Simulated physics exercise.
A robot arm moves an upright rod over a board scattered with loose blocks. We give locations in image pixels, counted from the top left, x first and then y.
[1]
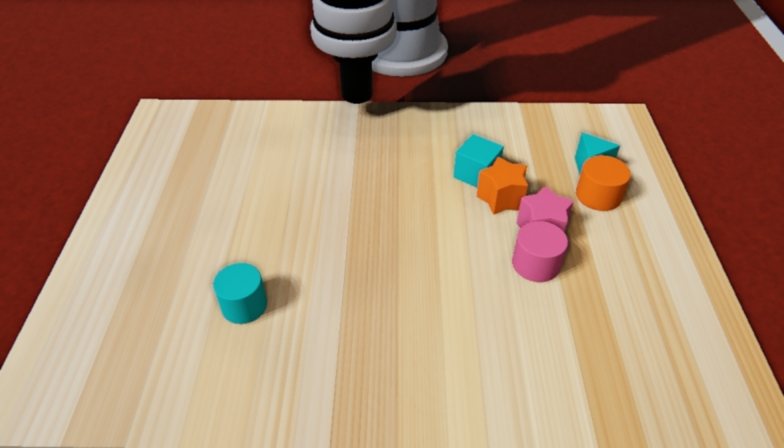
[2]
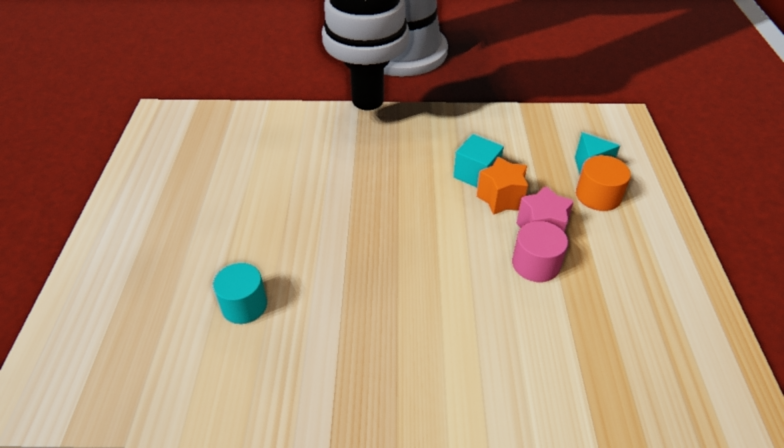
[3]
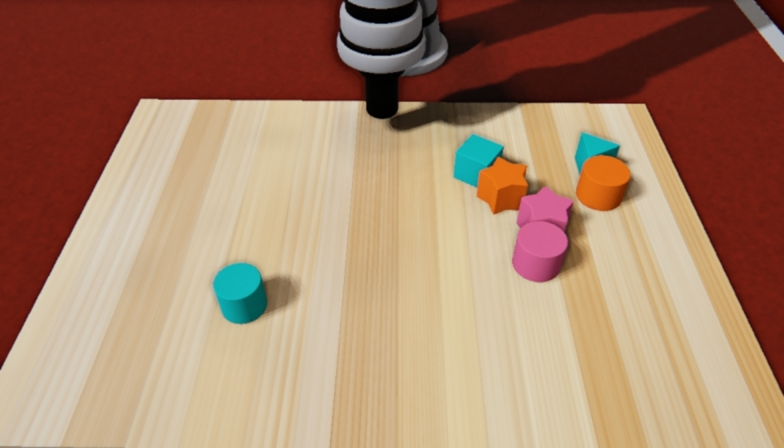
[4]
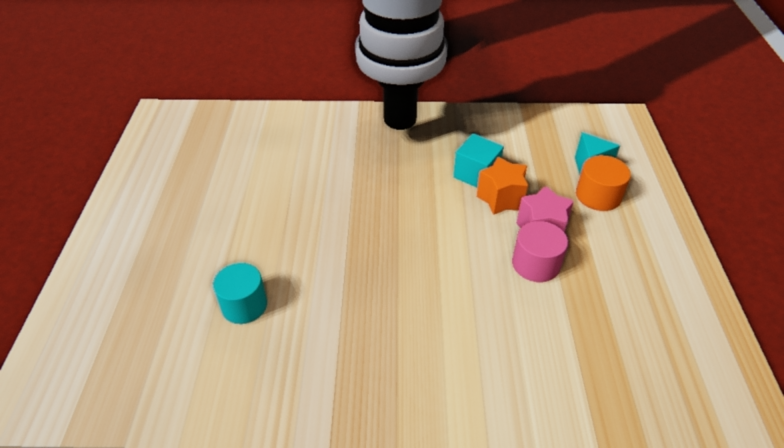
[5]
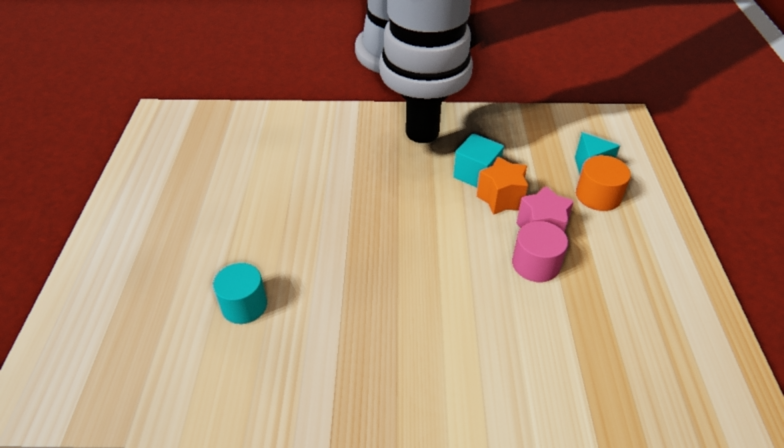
On a wooden board, a robot arm moves its black rod rightward and slightly nearer along the far edge, the coloured blocks staying still.
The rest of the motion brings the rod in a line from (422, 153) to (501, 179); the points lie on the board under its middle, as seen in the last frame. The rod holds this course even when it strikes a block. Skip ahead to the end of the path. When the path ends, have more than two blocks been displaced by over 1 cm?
That would be a yes.
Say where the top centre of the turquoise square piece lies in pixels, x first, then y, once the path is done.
I'd guess (539, 167).
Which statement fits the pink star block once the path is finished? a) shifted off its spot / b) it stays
My pick is a.
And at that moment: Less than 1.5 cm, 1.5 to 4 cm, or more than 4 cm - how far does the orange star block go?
The largest band: Over 4 cm.
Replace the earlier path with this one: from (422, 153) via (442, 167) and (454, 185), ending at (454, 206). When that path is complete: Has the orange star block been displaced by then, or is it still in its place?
That block is going to get moved.
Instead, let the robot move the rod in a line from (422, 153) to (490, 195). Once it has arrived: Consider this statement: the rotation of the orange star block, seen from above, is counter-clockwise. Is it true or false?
That statement is not accurate.
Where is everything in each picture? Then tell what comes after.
Lower end of the rod (357, 96), tops of blocks, turquoise square piece (480, 149), orange star block (506, 173), pink circle (543, 238), pink star block (549, 204), in the first picture.
Rod (368, 103), blocks as before, in the second picture.
Rod (382, 111), blocks as before, in the third picture.
Rod (400, 121), blocks as before, in the fourth picture.
Rod (422, 134), turquoise square piece (480, 149), orange star block (506, 173), pink circle (543, 238), pink star block (549, 204), in the fifth picture.
The first path, step by step. Halfway along, rod (463, 147); turquoise square piece (495, 154); orange star block (517, 179).
At the end, rod (504, 160); turquoise square piece (539, 167); orange star block (564, 193); pink circle (545, 242); pink star block (580, 225), turned 55° clockwise.
